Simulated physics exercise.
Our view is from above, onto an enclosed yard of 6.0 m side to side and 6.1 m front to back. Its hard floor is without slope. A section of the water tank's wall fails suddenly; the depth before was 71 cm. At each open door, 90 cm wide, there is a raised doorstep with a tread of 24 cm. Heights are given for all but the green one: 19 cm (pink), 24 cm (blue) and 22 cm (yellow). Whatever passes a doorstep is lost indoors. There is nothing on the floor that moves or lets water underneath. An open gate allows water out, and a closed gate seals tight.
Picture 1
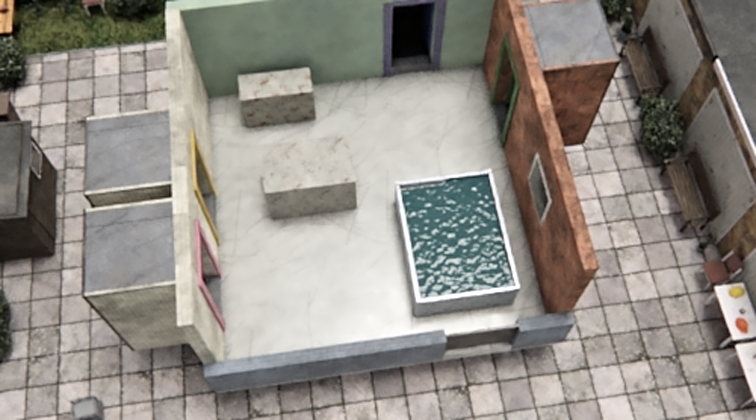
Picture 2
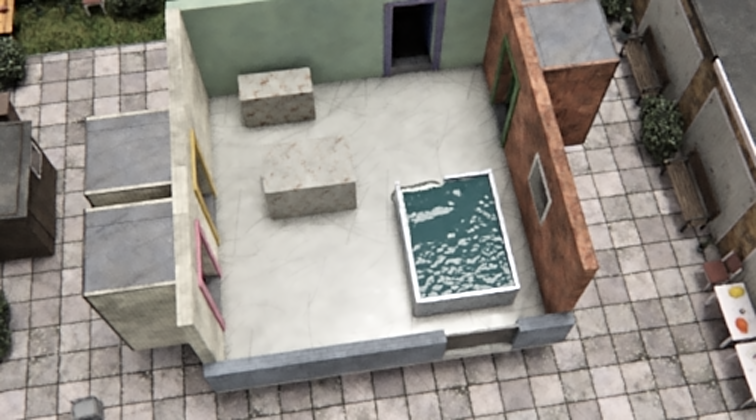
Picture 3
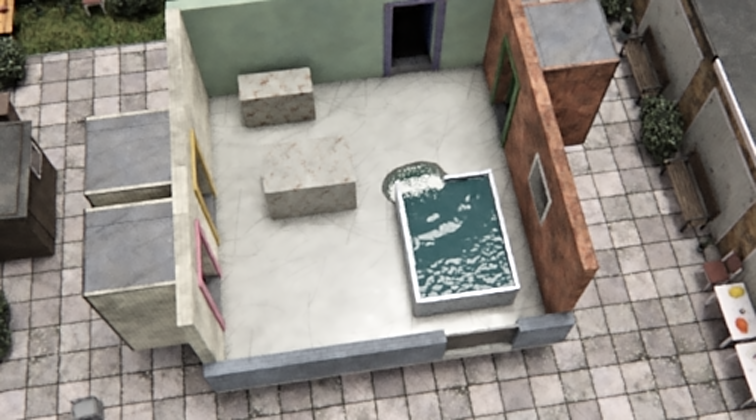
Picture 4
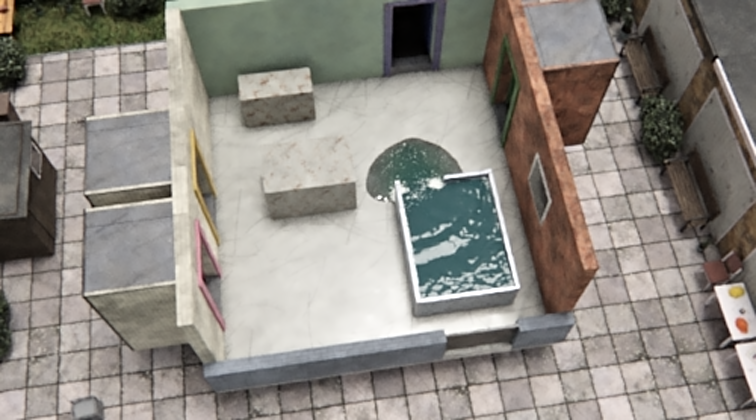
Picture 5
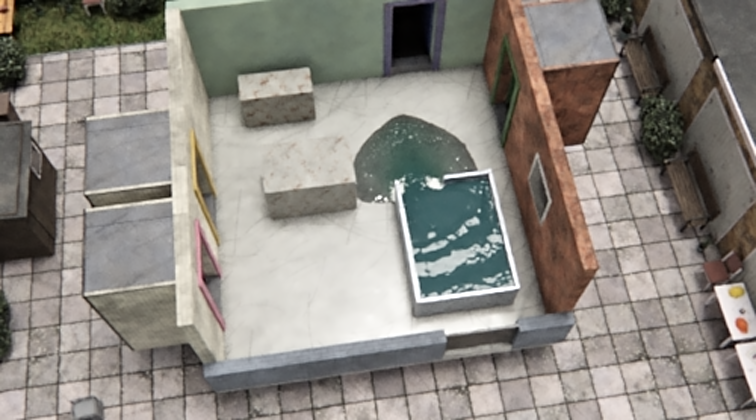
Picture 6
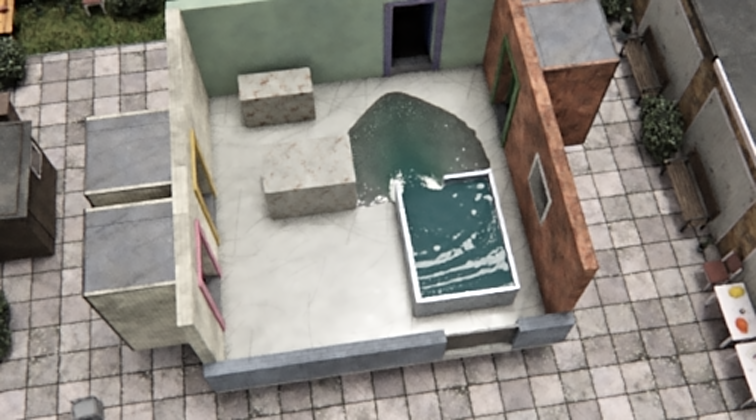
Water in a white-rimmed tank lies rippling, then breaks out through the far side and spreads across the pale floor of a walled yard, seen from above. Two stone blocks stand left of centre, with a green wall behind, a rust-brown wall at right and grey paving around. The dark, foam-edged sheet fans backward, touching the nearer block, while white streaks cross the tank and the camera stays still.
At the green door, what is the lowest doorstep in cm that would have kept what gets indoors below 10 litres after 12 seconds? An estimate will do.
Somewhere near 10.5 cm.
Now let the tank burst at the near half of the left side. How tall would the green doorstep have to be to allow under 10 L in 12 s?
Some 11.5 centimetres.
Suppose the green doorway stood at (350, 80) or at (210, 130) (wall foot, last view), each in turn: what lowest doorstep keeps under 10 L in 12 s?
You'd want roughly 25 cm there first, then roughly 13.0 cm.
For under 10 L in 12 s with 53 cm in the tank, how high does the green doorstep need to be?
Required height: Approx. 7.5 cm.
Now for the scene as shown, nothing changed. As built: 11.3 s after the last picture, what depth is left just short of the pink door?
About 2.5 centimetres deep.
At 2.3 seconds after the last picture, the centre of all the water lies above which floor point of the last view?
(418, 183) or so.
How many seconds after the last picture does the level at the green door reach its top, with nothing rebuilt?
I'd guess close to 2.4 seconds.
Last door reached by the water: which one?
Last in order comes the pink door.
Then, 0.7 s after the last picture water covers 30 % of the floor, deepest (41 cm) near (415, 197); 6 cm at the green door, 0 litres in over its 11 cm doorstep.
Then, 2.3 s after the last picture water covers 40 % of the floor, deepest (26 cm) near (415, 197); 13 cm at the green door, 0 litres in over its 11 cm doorstep.
Then, 11.3 s after the last picture water covers 95 % of the floor, deepest (13 cm) near (302, 91); 7 cm at the green door, 6 litres in over its 11 cm doorstep.
At the green door as built, the water peaked near 13 cm, 2.3 s after the last picture.
With a doorstep of 9.5 cm, 17 litres would have come in within the 12 s; with 12.5 cm, 2 litres. So under 10 litres takes about 10.5 cm.
